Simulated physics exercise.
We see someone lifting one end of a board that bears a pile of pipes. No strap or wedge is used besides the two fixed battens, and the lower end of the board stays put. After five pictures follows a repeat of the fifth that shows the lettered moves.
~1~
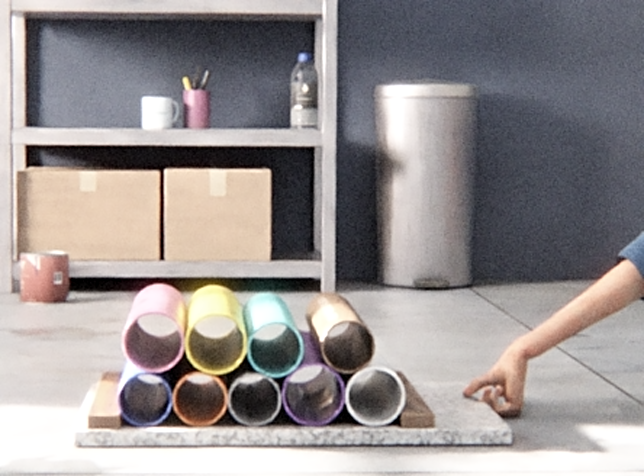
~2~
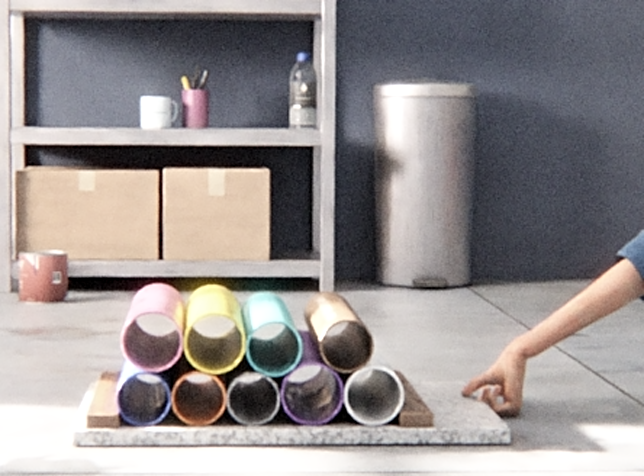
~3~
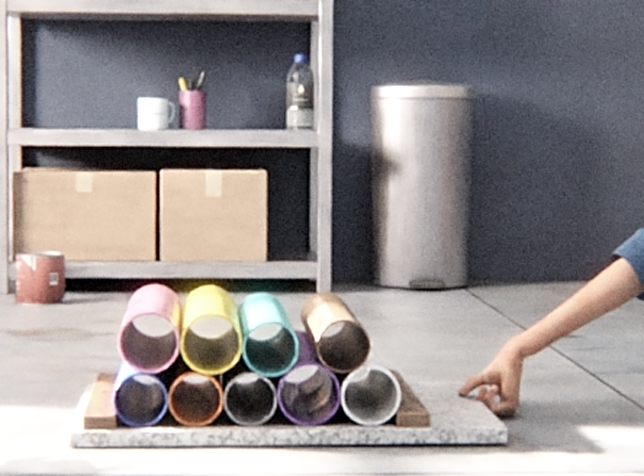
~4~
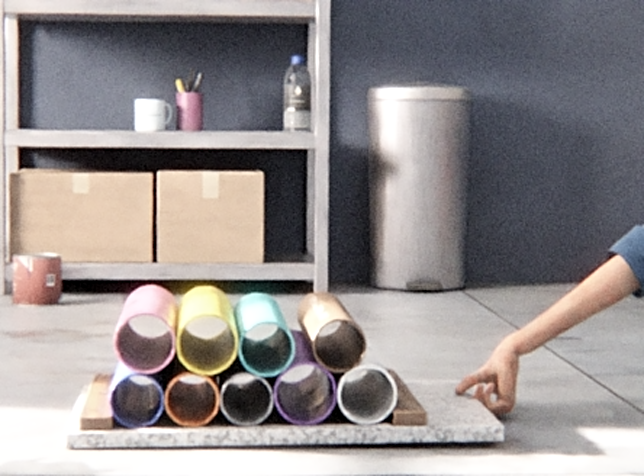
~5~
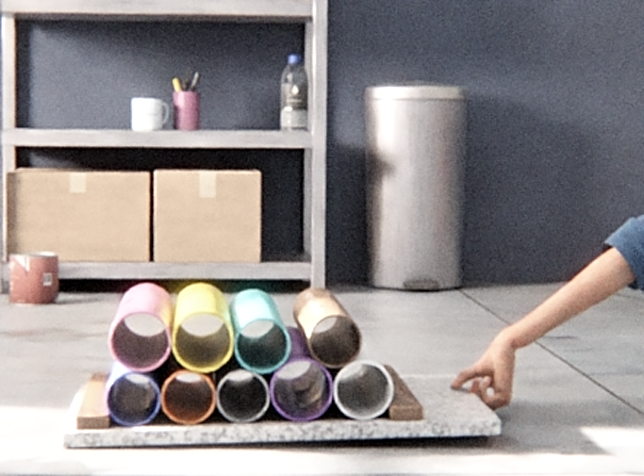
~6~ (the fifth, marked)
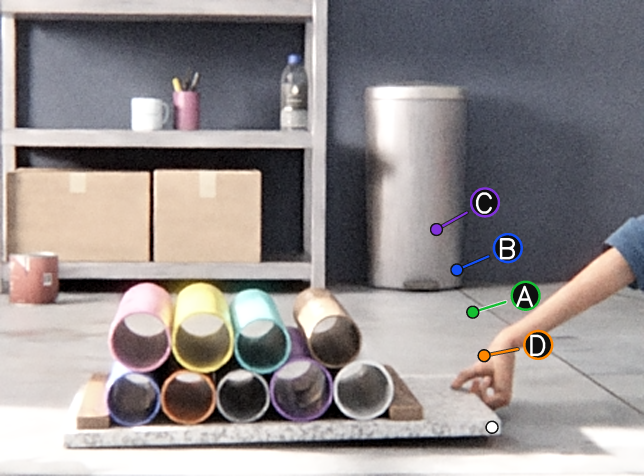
At the start, a stack of colourful pipes, five below and four above, rests between wooden blocks on a speckled board, with a hand at its right end. The hand then slowly raises that end, tilting the board slightly, while the pipes stay stacked together and keep their arrangement.
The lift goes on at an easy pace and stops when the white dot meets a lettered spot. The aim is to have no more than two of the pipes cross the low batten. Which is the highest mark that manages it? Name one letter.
Lift it to A and no more.
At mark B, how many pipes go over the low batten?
With B, three.
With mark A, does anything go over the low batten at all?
Yes, at A.
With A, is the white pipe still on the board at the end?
Yes.
On the marked copy, A at (473, 312); B at (457, 270); C at (436, 230); D at (484, 356); the white dot at (492, 427).
Taking A. A third of the way, board at 13°.
Two thirds of the way, board at 17°.
When it is over, board at 17°, two over the low batten (yellow, pink).
As for the rest, B three over the low batten (turquoise, yellow, pink); C three over the low batten (turquoise, yellow, pink); D one over the low batten (pink).
